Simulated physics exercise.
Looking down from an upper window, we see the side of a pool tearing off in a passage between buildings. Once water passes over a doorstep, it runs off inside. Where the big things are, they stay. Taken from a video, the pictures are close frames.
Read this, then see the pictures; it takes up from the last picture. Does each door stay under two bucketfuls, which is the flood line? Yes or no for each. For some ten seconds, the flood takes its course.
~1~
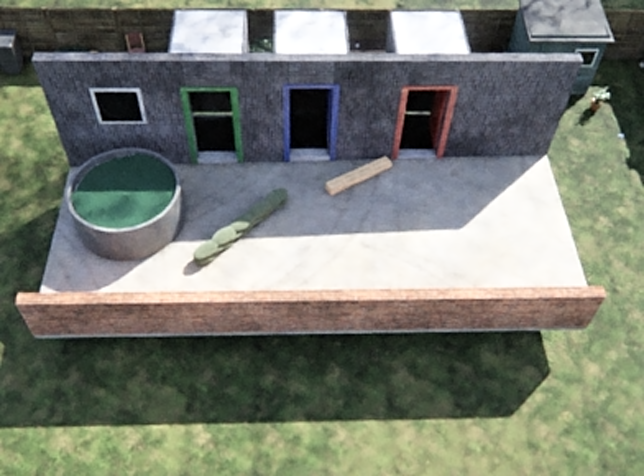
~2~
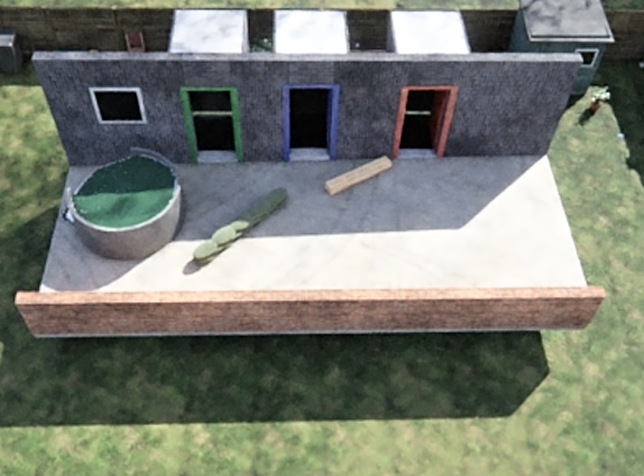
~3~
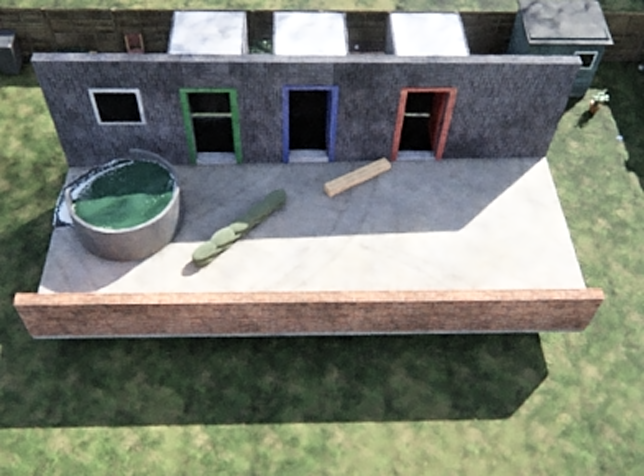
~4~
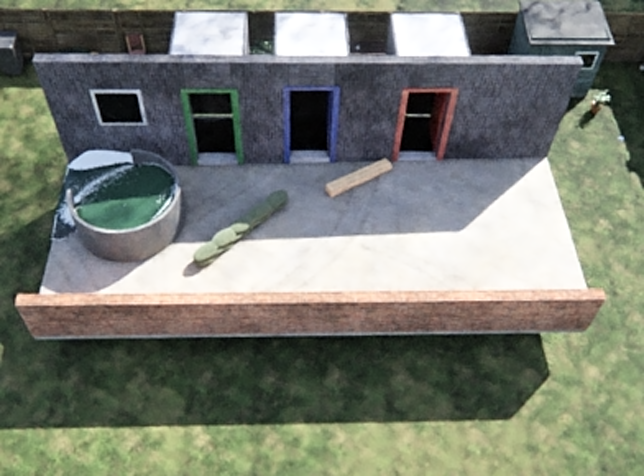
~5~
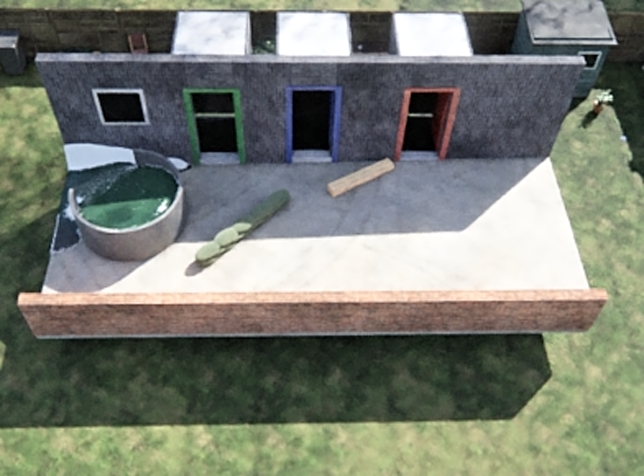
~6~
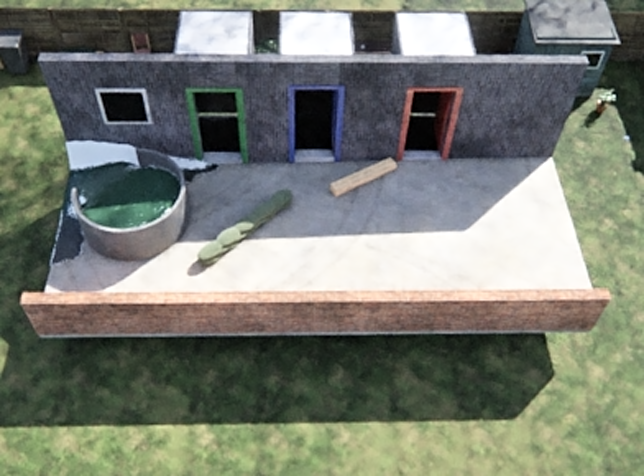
Green door - yes, stays under; red door - yes, stays under; blue door - yes, stays under.
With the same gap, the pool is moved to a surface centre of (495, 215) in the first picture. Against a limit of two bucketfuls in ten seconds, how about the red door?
Record for red door: Limit exceeded.
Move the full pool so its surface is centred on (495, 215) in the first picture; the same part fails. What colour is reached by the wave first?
Answer: The red door.
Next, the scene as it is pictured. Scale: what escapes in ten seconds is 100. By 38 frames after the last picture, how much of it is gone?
I'd estimate close to 90 per cent.
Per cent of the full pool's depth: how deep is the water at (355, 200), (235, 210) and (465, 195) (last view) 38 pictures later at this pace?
The three come to some 0, 4 and 0 per cent respectively.
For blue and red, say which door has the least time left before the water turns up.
I'd go with the blue one.
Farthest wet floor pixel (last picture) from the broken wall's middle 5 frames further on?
Point: (302, 163) in the last picture's pixels.
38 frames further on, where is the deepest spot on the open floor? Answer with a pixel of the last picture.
Answer: (294, 199).
A moment on, water covers 10 % of the floor; the green door wet at the sill, nothing in, the red door not reached, the blue door not reached.
Next, water covers 15 % of the floor; the green door wet at the sill, nothing in, the red door not reached, the blue door wet at the sill, nothing in.
Then, water covers 20 % of the floor; the green door wet at the sill, nothing in, the red door not reached, the blue door wet at the sill, nothing in.
Later, water covers 25 % of the floor; the green door wet at the sill, nothing in, the red door wet at the sill, nothing in, the blue door wet at the sill, nothing in.
In the end, water covers 25 % of the floor; the green door wet at the sill, nothing in, the red door wet at the sill, nothing in, the blue door wet at the sill, nothing in.
